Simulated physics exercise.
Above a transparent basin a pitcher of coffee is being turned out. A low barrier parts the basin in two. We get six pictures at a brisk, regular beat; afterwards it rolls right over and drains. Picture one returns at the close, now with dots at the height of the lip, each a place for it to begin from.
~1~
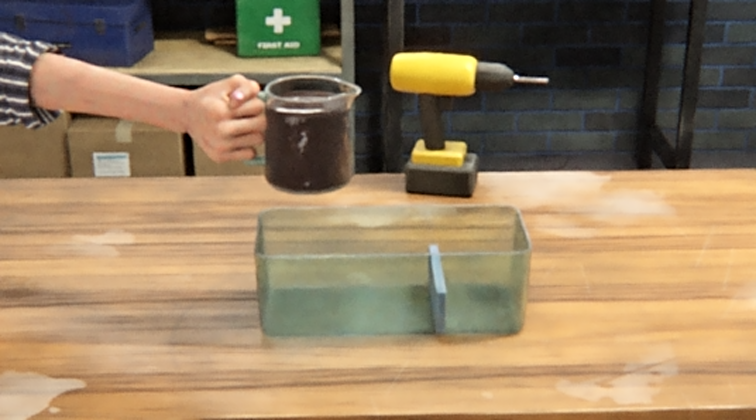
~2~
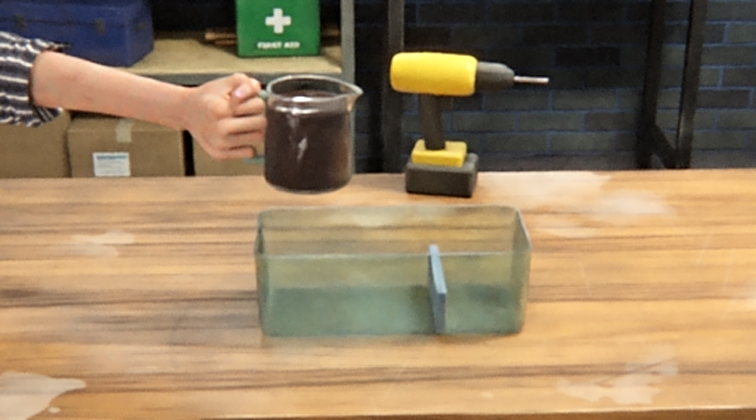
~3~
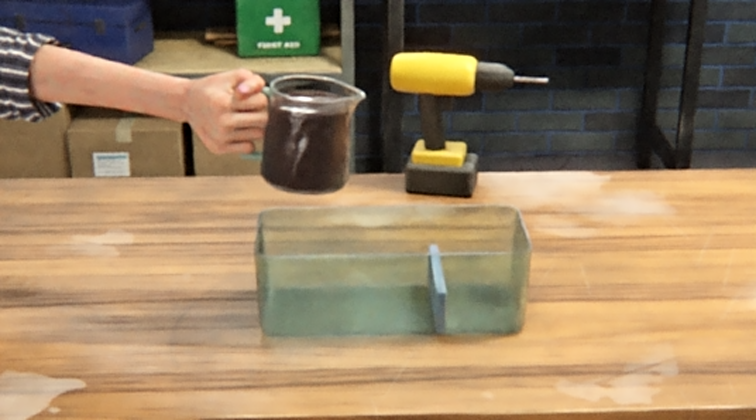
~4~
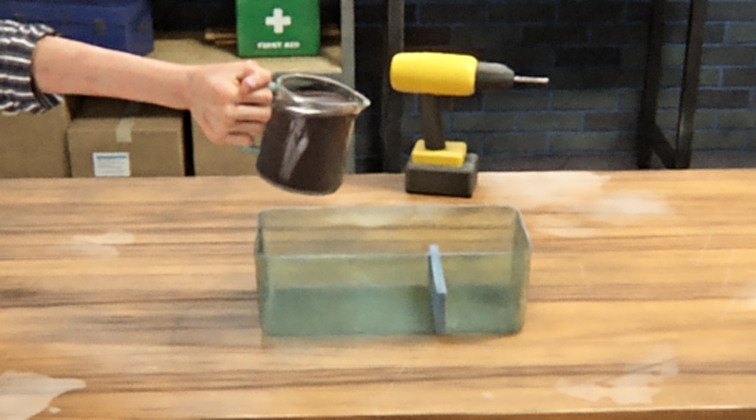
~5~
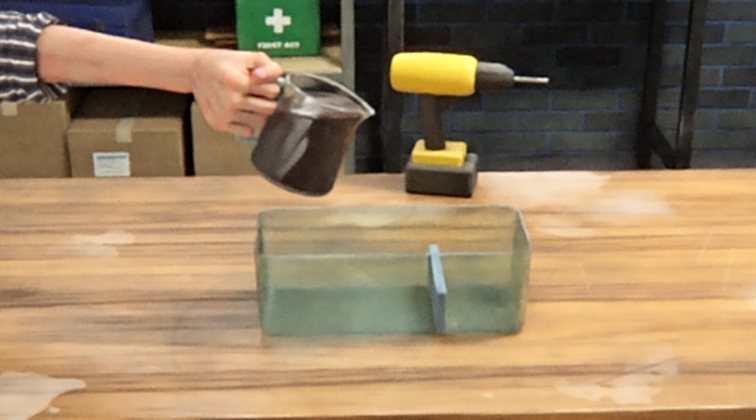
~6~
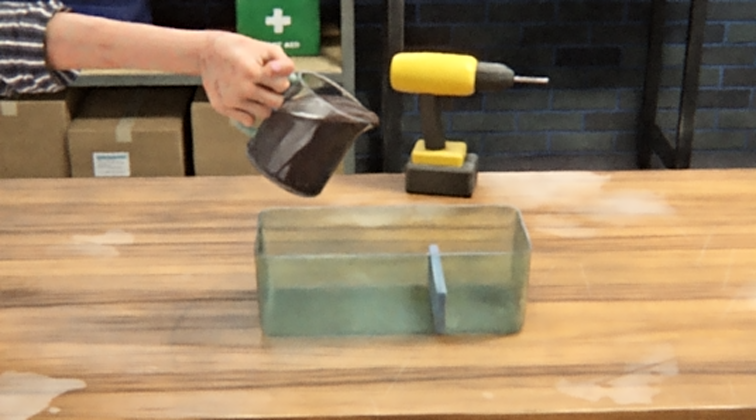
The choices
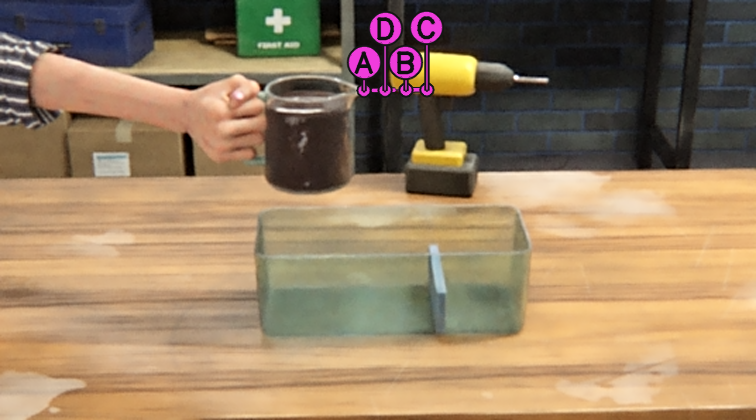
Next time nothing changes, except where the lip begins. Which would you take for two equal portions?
Dot D does it best.
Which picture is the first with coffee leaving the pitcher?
In picture 6.
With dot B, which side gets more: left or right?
More ends on the right.
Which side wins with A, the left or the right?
The left side.
On the marked copy, A at (364, 90); B at (405, 90); C at (426, 89); D at (385, 90).
If A is chosen, about 89 % ends left of the wall and 8 % right of it; 3 % is lost outside.
If B is chosen, about 13 % ends left of the wall and 84 % right of it; 3 % is lost outside.
If C is chosen, about 21 % ends left of the wall and 75 % right of it; 4 % is lost outside.
If D is chosen, about 46 % ends left of the wall and 53 % right of it.
